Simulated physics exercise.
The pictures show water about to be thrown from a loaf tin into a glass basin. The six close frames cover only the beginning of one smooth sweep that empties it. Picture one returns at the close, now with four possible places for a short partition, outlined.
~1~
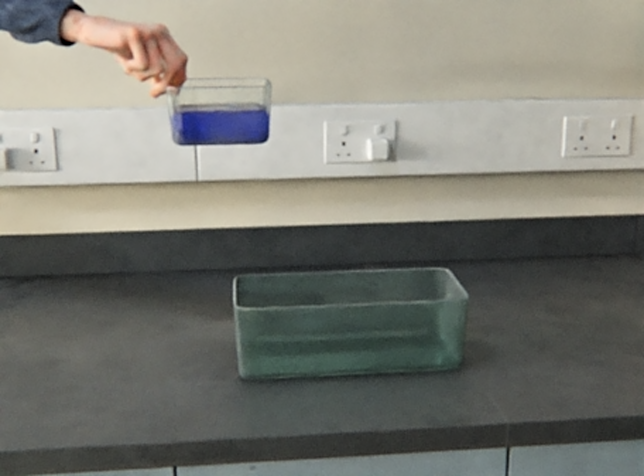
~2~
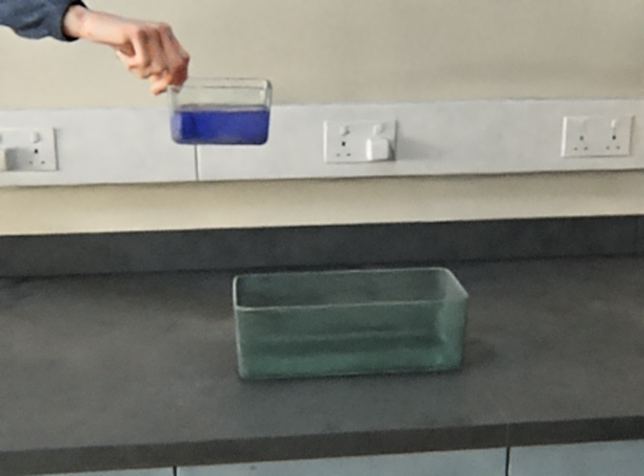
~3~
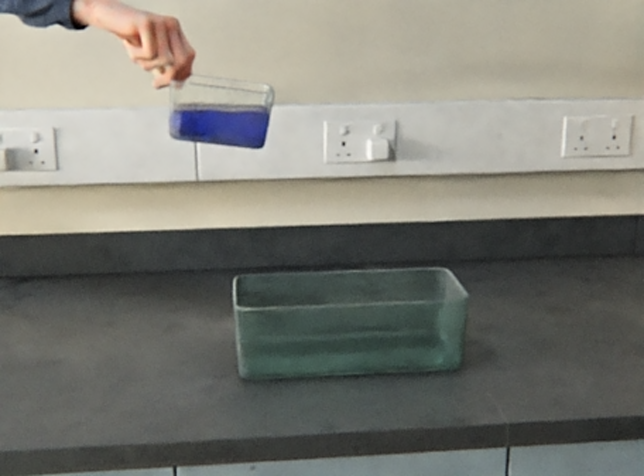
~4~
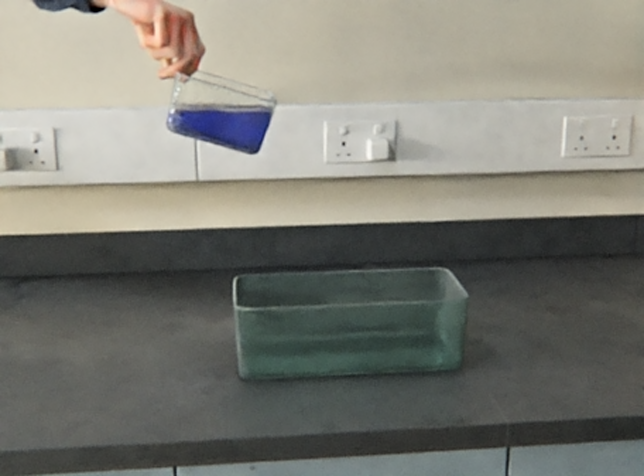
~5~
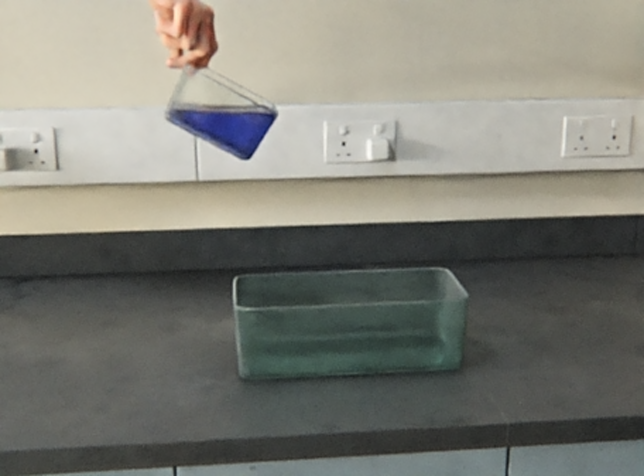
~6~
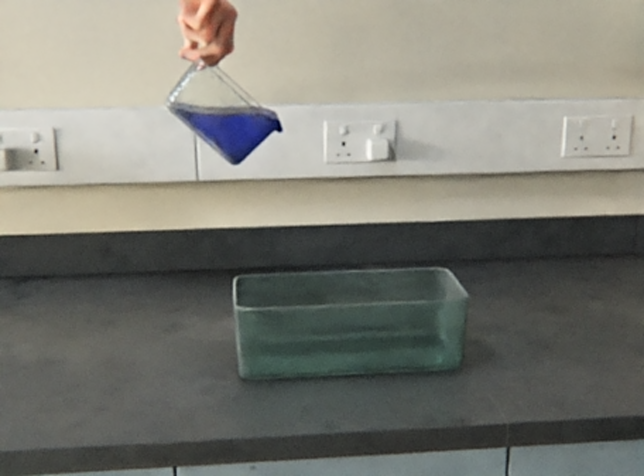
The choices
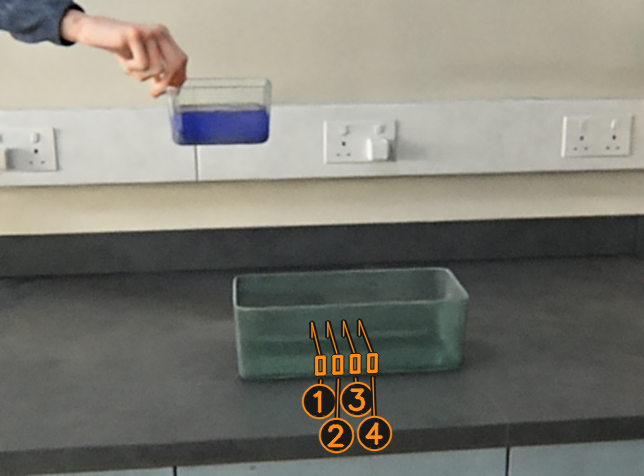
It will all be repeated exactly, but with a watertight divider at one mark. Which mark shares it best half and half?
Best: 2.
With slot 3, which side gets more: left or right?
More ends on the left.
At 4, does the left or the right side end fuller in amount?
The left one.
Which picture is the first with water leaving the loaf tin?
Picture 6.
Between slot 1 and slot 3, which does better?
It is 1.
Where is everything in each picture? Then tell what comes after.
In the first frame, upright, lip at (268, 81); basin from (239, 377) to (463, 366); nothing has left yet.
In the second frame, tipped about 2°, lip at (269, 83); nothing has left yet.
In the third frame, tipped about 8°, lip at (271, 88); nothing has left yet.
In the fourth frame, tipped about 17°, lip at (274, 97); nothing has left yet.
In the fifth frame, tipped about 30°, lip at (276, 109); nothing has left yet.
In the sixth frame, tipped about 43°, lip at (274, 122); water is over the lip, down to (279, 126).
On the marked copy, 1 at (320, 379); 2 at (338, 378); 3 at (355, 377); 4 at (372, 377).
With 1, about 36 % ends left of the wall and 59 % right of it; 4 % is lost outside.
With 2, about 49 % ends left of the wall and 48 % right of it; 3 % is lost outside.
With 3, about 78 % ends left of the wall and 18 % right of it; 4 % is lost outside.
With 4, about 77 % ends left of the wall and 19 % right of it; 4 % is lost outside.
